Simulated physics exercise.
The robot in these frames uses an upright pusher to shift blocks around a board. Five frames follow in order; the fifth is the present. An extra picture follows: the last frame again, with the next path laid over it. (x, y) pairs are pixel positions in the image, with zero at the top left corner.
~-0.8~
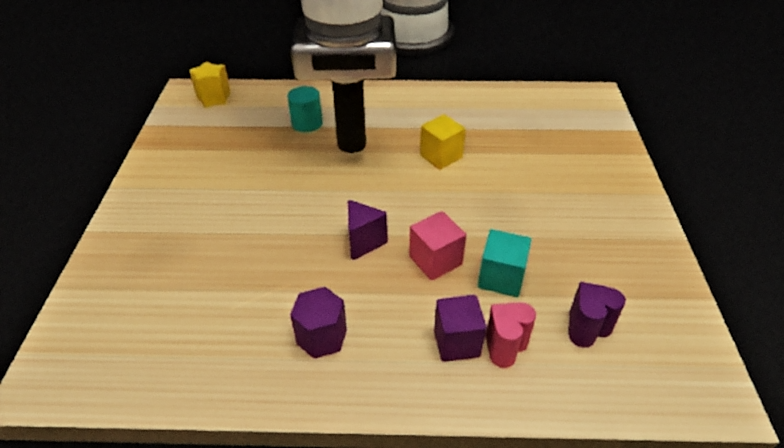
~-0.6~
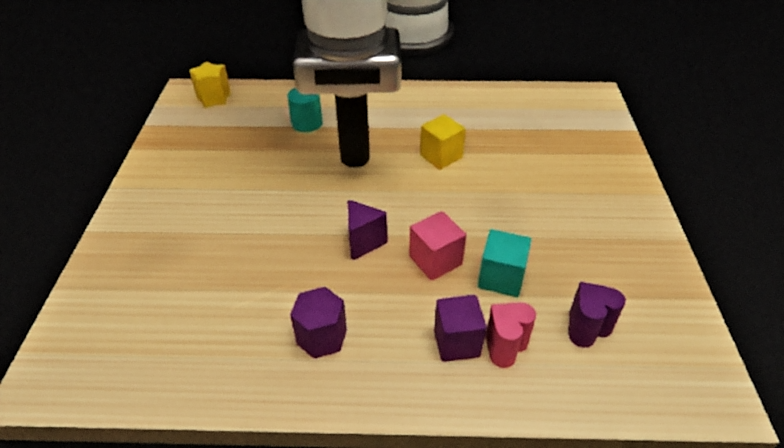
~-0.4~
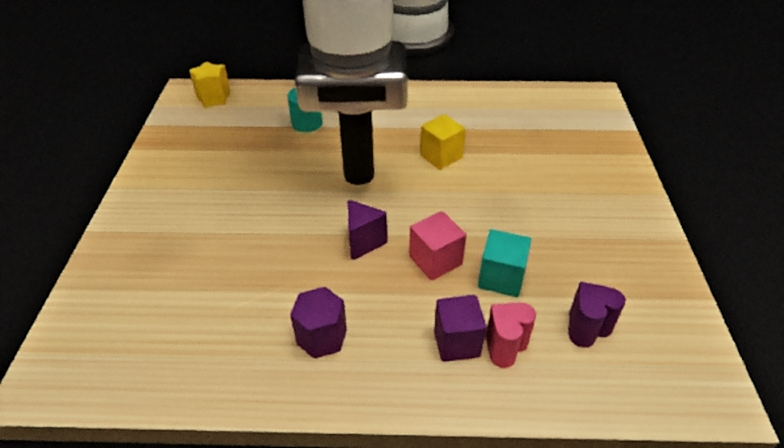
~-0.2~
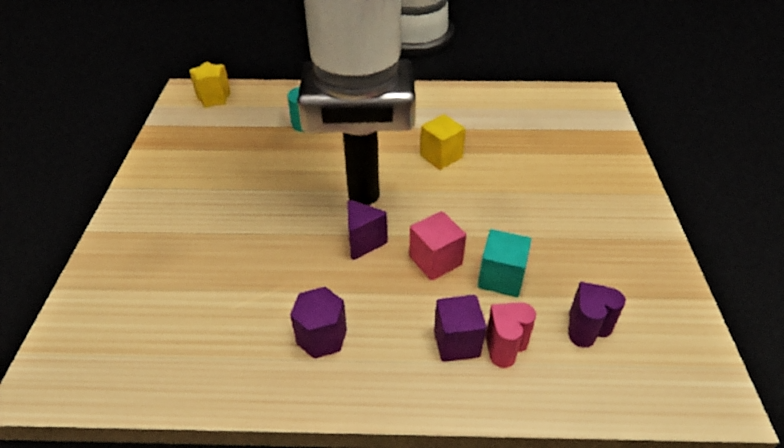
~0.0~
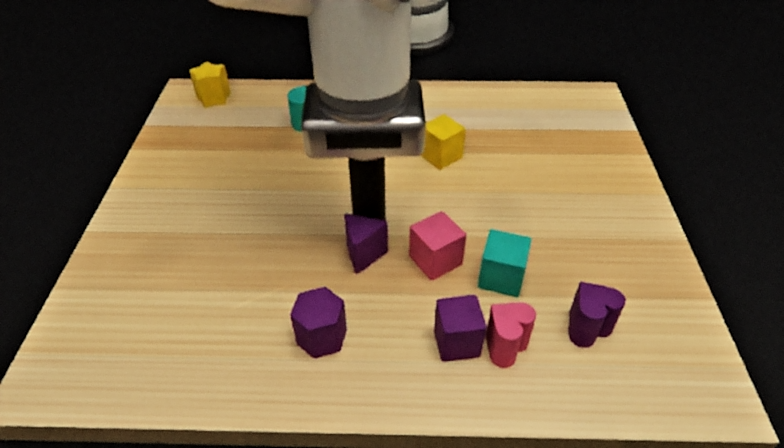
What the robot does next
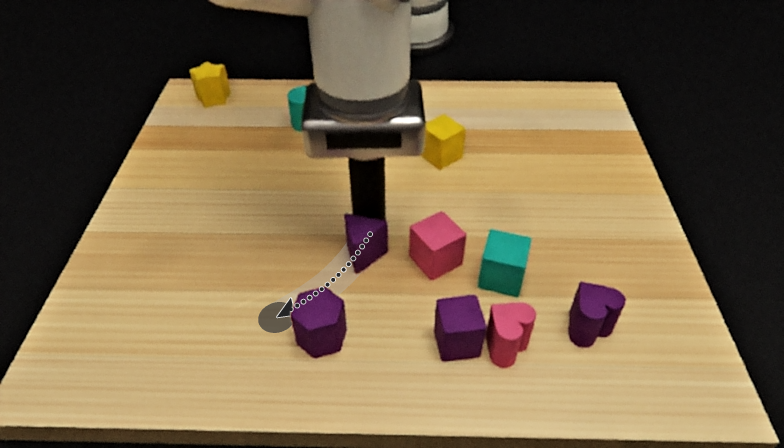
Robot arm moving its black upright pusher down the wooden board and nudging the purple triangular block slightly, other blocks staying still.
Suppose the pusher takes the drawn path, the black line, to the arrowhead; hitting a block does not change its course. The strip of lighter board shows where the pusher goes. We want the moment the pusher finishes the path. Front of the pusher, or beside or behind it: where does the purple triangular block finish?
Lost on the way.
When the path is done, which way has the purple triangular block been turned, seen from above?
It spins anti-clockwise.
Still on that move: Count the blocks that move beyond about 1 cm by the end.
By the end of the path, one block has moved more than about a centimetre.
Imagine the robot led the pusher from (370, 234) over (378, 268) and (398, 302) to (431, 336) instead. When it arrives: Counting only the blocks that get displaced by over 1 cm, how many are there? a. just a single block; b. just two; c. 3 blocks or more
That would be b.
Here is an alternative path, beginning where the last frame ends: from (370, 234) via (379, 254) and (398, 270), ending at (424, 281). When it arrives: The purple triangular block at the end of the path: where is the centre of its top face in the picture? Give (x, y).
It will end up at (365, 251).
Path on the board, from (370, 234) by way of (335, 278) to (277, 317).
The first path, step by step. One third of the way, pusher (348, 250); purple triangular block (350, 259), turned 35° anticlockwise.
Two thirds of the way, pusher (315, 278); purple triangular block (346, 273), turned 60° anticlockwise.
At the end, pusher (274, 303); purple six-sided block in place; purple triangular block (346, 273), turned 60° anticlockwise.
